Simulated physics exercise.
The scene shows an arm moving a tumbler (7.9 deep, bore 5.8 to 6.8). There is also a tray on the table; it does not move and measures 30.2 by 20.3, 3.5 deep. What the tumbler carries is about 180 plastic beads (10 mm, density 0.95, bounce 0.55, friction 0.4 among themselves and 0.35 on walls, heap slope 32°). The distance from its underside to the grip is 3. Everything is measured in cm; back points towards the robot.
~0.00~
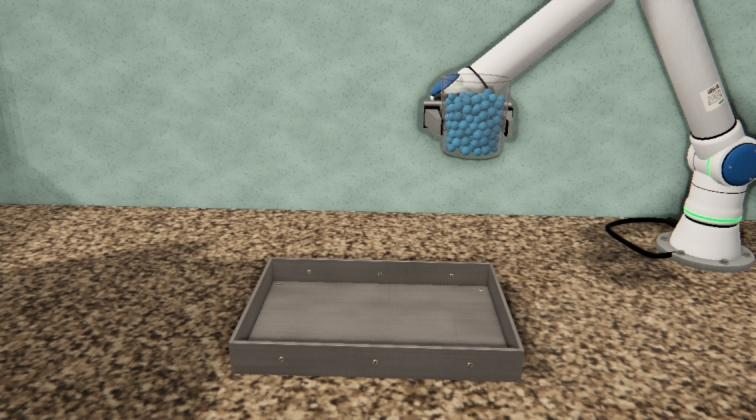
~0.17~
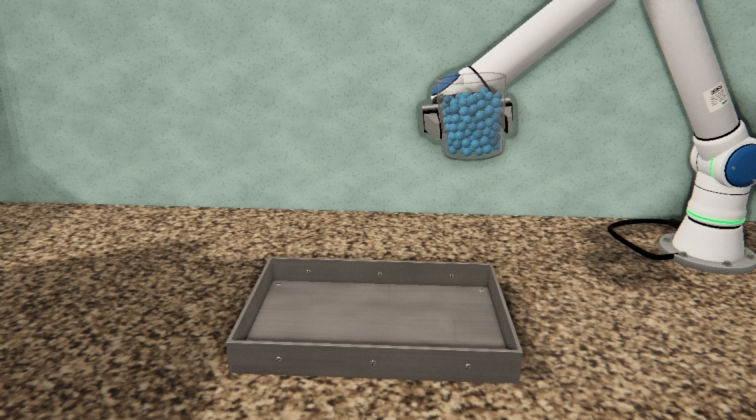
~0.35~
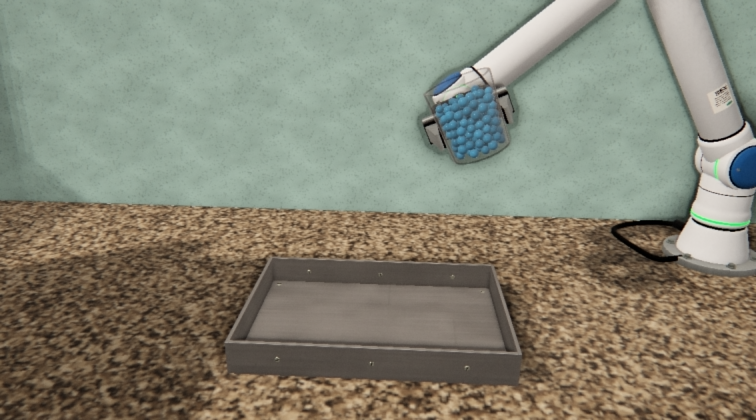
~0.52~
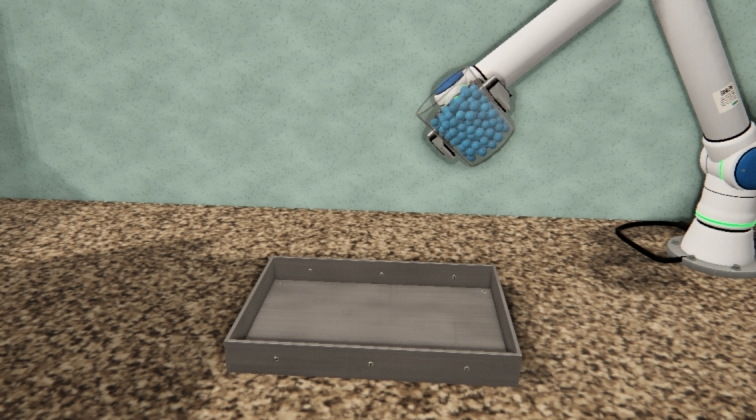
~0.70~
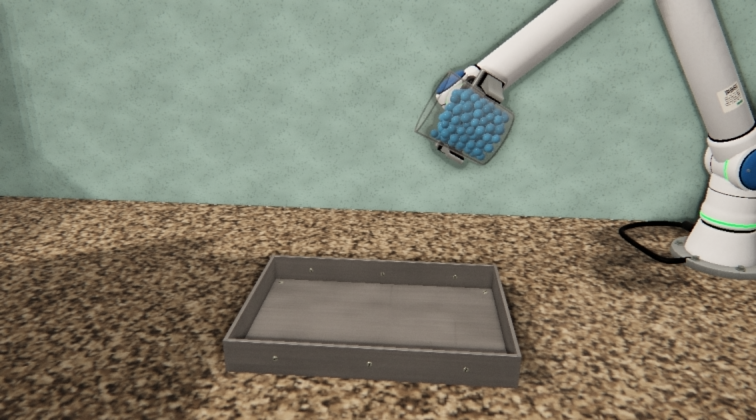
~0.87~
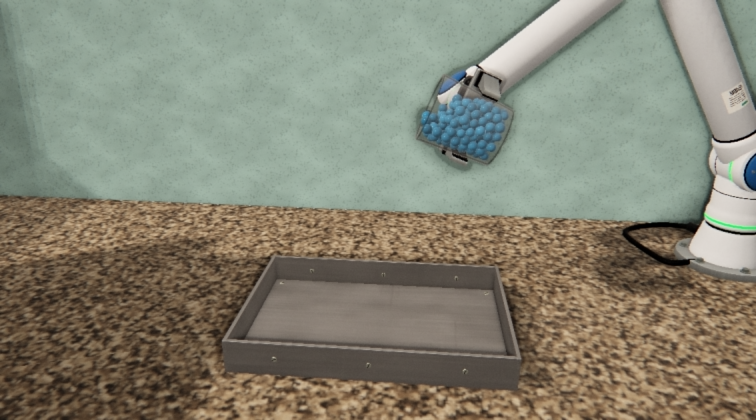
A clear tumbler full of blue beads was held up by a white robot arm, which steadily tilted it over to the left while a gray tray sat still on the speckled counter below.
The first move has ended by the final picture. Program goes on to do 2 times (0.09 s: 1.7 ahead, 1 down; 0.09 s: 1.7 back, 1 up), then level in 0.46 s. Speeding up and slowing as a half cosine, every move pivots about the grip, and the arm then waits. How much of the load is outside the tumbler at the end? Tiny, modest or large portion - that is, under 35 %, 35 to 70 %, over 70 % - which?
A tiny portion.
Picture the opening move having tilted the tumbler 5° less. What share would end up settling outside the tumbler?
It would be near 10 per cent.
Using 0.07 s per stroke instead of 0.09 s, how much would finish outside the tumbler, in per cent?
Around 15 percent.
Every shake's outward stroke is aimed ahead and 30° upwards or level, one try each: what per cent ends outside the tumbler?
Try one gives about 30 in a hundred, try two about 30 in a hundred.
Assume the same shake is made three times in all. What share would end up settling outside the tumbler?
About 15 %.
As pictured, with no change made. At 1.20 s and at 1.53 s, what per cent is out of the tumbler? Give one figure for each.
Readings in order: 10, 10.
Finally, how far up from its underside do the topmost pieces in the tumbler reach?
About 7.5 cm.
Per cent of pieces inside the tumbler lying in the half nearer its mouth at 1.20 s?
About 45 percent.
After 1.20 s, tilted 68° forward, highest piece 27 above the table; 166 in the tumbler, 4 in the tray, 11 in flight or on a rim.
After 1.53 s, tilted 19° forward, highest piece 29 above the table; 161 in the tumbler, 17 in the tray, 1 on the table or floor, 2 in flight or on a rim.
After 1.89 s, level, highest piece 30 above the table; 161 in the tumbler, 19 in the tray, 1 on the table or floor.
After 2.94 s, level, highest piece 30 above the table; 161 in the tumbler, 19 in the tray, 1 on the table or floor.
At rest, 161 in the tumbler, 19 in the tray, 1 on the table or floor. That is 11 % outside the tumbler.
